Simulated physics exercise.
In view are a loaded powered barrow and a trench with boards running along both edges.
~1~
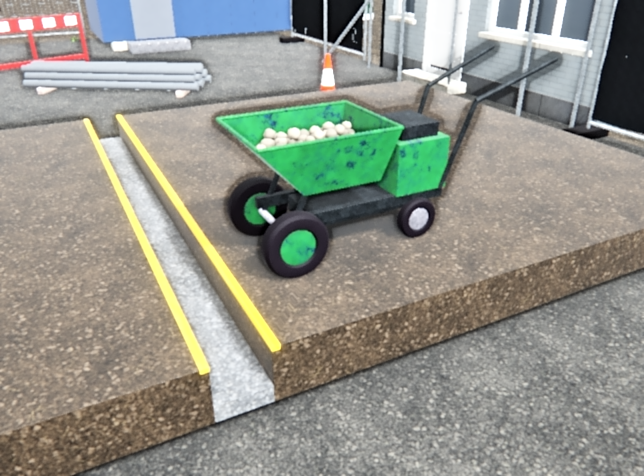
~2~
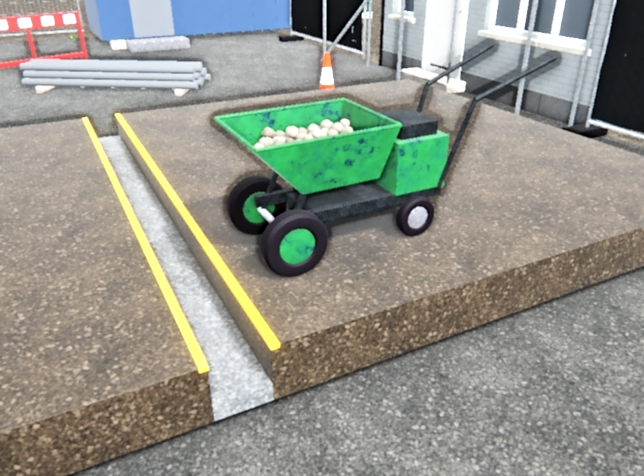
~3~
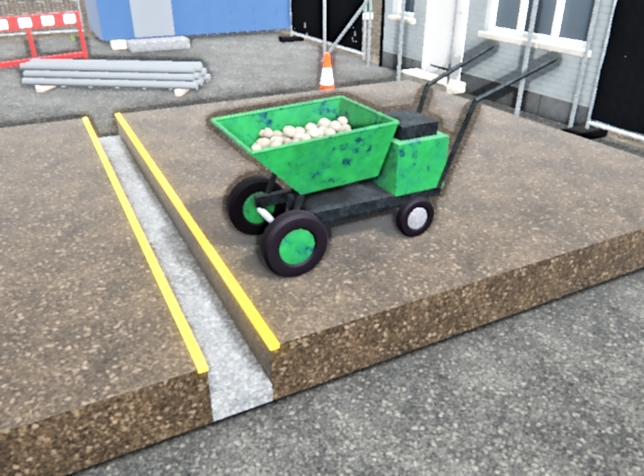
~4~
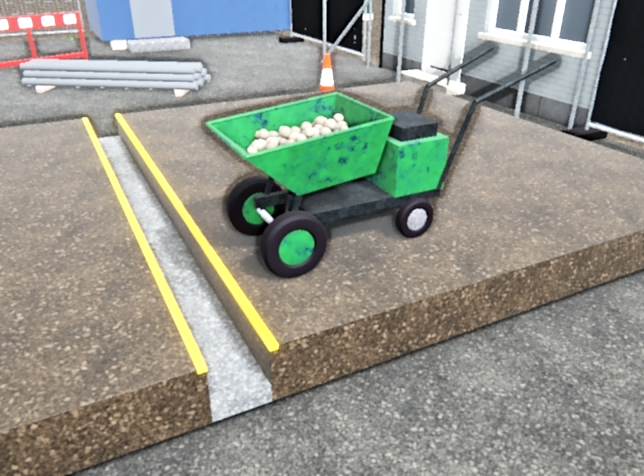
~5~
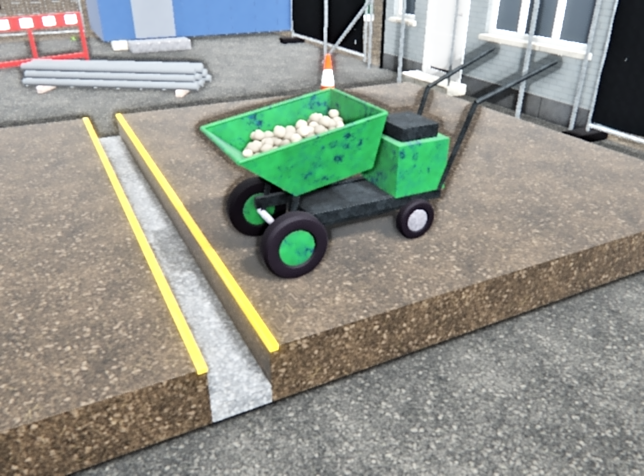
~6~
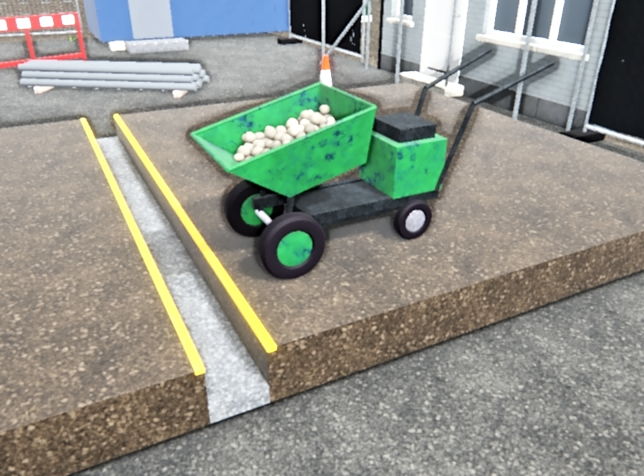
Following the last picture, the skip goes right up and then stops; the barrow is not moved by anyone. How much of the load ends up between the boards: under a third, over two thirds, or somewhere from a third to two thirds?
Short of one third.
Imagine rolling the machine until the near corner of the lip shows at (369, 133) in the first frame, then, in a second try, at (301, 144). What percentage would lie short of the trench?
First try: Some 60 %; second try: 0 %.
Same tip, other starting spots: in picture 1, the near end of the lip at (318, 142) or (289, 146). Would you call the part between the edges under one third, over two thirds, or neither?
More than two thirds, then over two thirds.
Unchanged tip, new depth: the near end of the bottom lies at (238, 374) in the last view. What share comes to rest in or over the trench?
The share would be close to 20 percent.
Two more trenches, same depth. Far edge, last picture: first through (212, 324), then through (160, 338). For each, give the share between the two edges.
In order, some 0 and some 70 percent.
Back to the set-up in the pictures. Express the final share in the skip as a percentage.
Around 10 per cent.
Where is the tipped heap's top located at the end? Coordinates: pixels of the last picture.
Summit in the final view: Around (142, 258).
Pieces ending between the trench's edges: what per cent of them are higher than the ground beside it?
Close to 5 per cent.
Soon after the last picture, skip tipped well over; all in the skip.
A little later, skip tipped steeply; nearly all in the skip; a stray few in or heaped over the trench; a small part beyond it; a stray few falling.
Later still, skip tipped right over; about a quarter in the skip; a small part in or heaped over the trench; about two thirds beyond it.
By the end, skip tipped right over; a small part in the skip; about a quarter in or heaped over the trench; about two thirds beyond it.
